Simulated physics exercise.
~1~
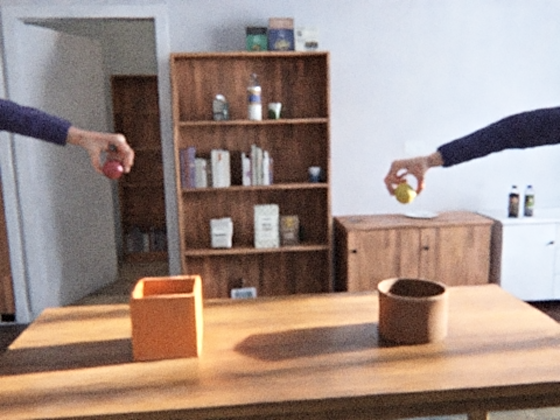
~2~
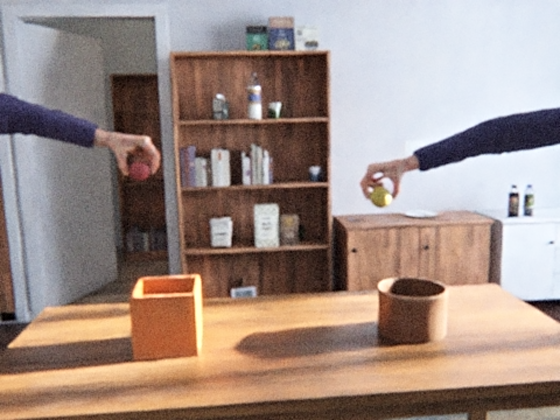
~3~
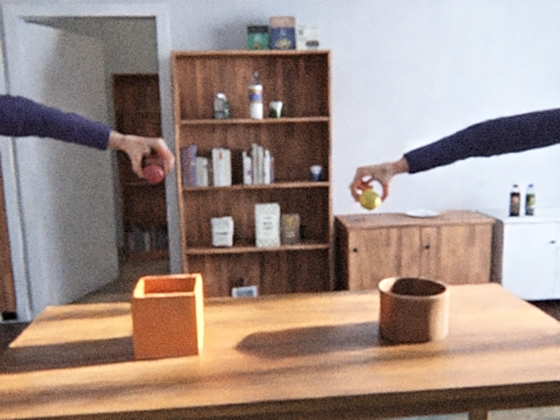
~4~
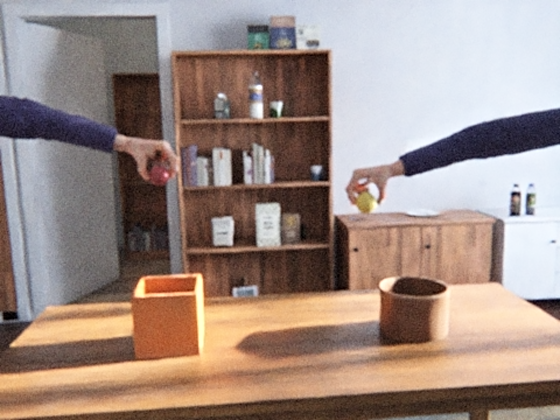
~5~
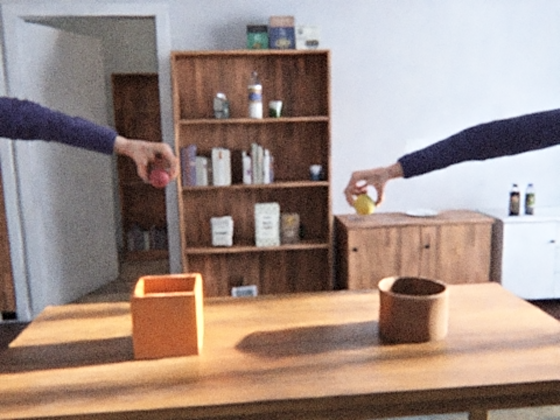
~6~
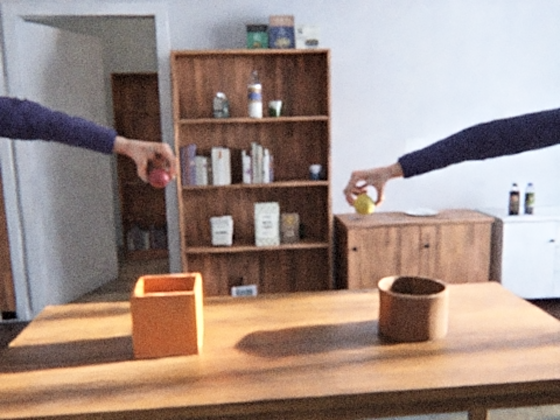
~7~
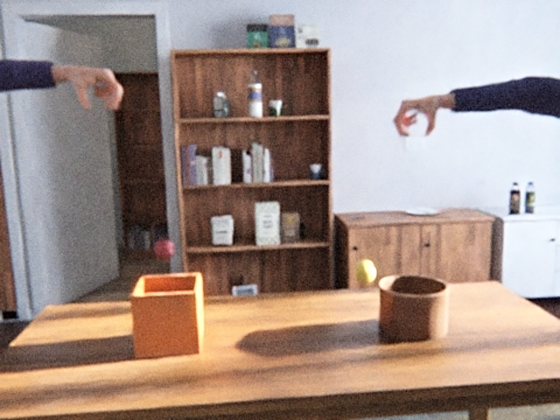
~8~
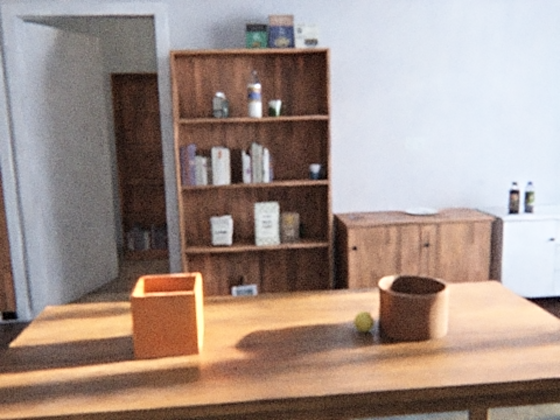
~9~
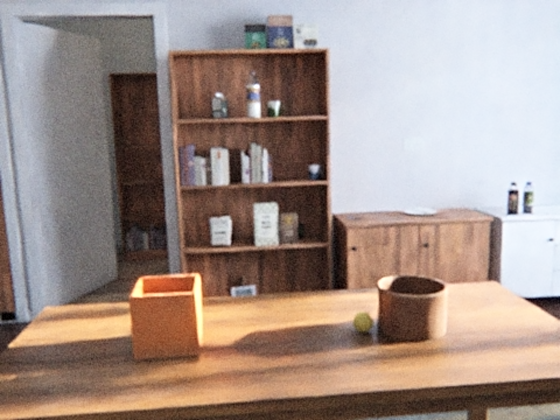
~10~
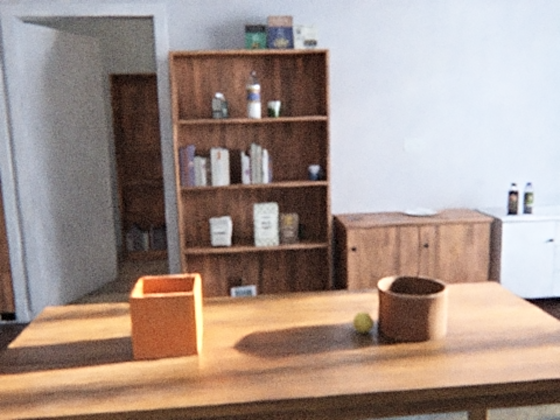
Two hands in dark sleeves reach in from opposite sides above a wooden table, seen from the front by a slightly swaying camera in a room with a bookcase, a doorway and low cabinets. The left one holds a red tomato near an orange square container, the right one a yellow lemon near a round brown bucket. Both hands move inward and pause. They let go and draw back as both fruits fall. The tomato drops into the left container, out of sight, while the lemon misses and rests on the table just left of the bucket.
